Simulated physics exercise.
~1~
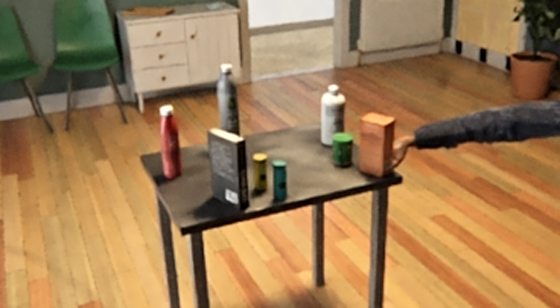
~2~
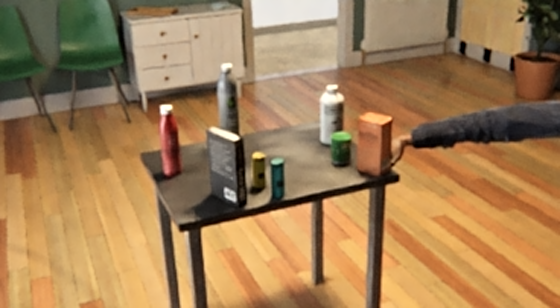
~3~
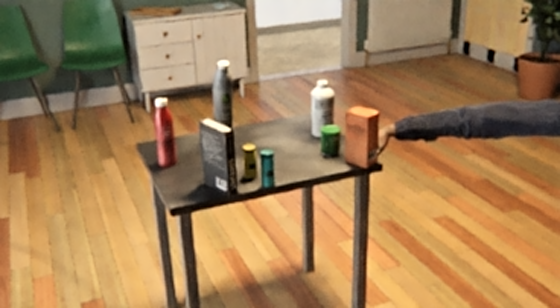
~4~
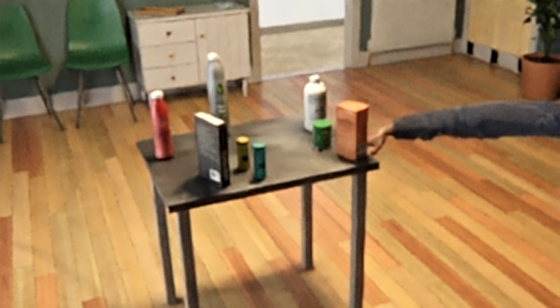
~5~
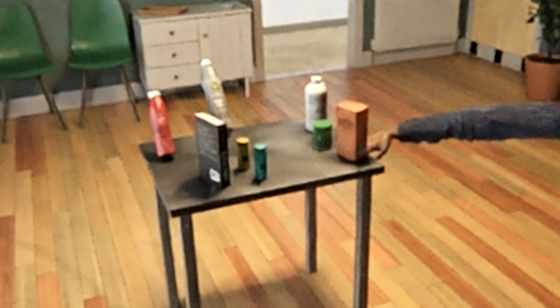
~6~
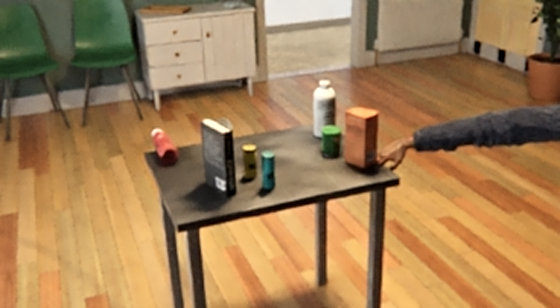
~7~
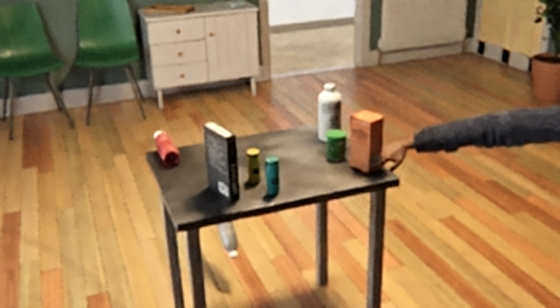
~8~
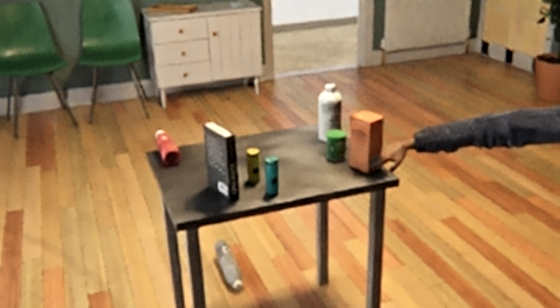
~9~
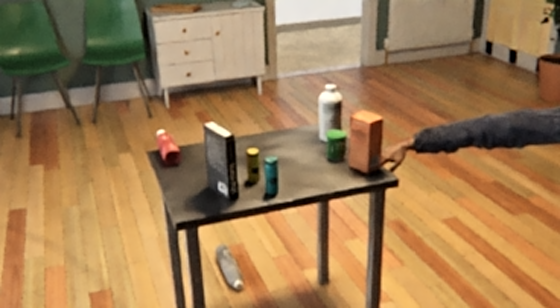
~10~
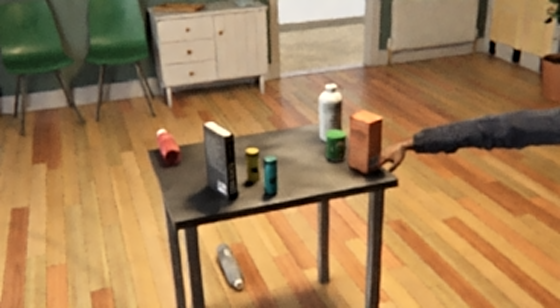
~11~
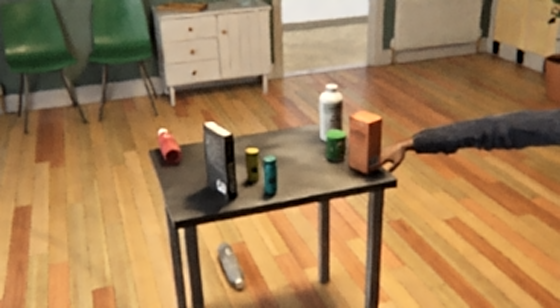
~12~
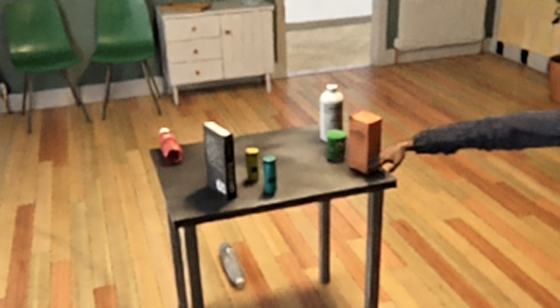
Small dark table jerked about by a hand, grey bottle toppling to the floor, red bottle tipping over, black book staying upright.
